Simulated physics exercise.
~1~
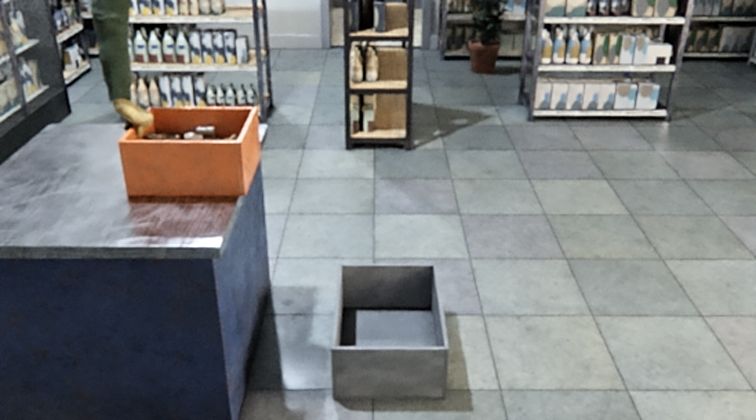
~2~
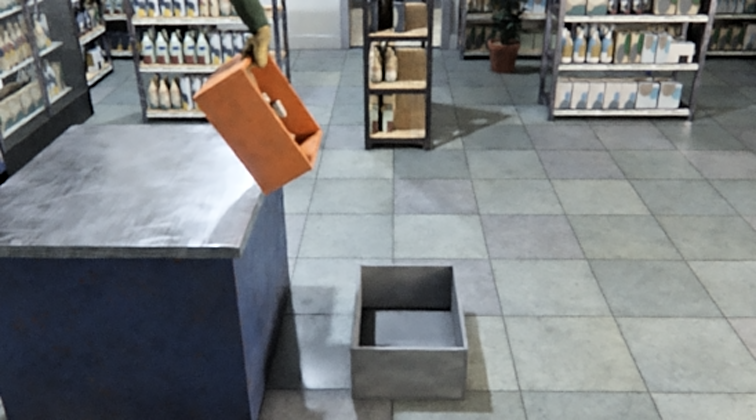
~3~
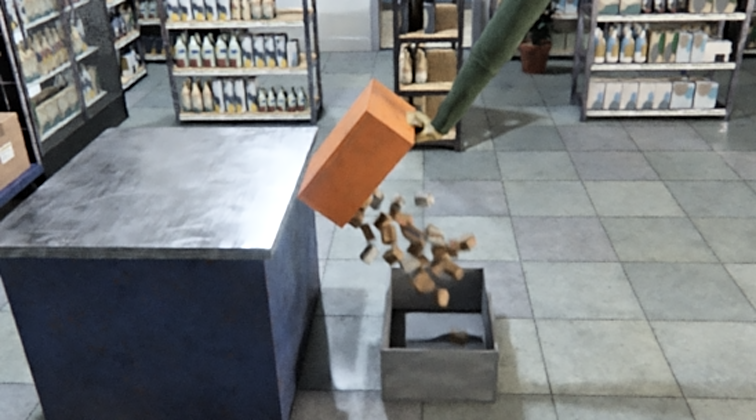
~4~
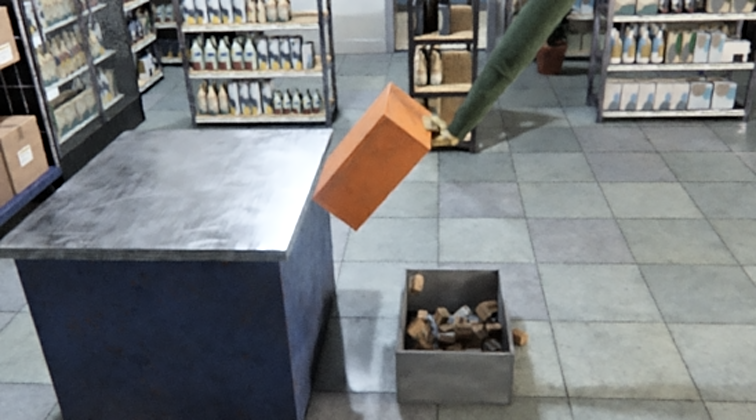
In this clip, a green arm lifts an orange tote from a dark bench and tips it steeply over the edge, spilling small brown pieces into a grey trough on the tiled shop floor, where most lie heaped as a few still fall and the tote hangs tilted above.
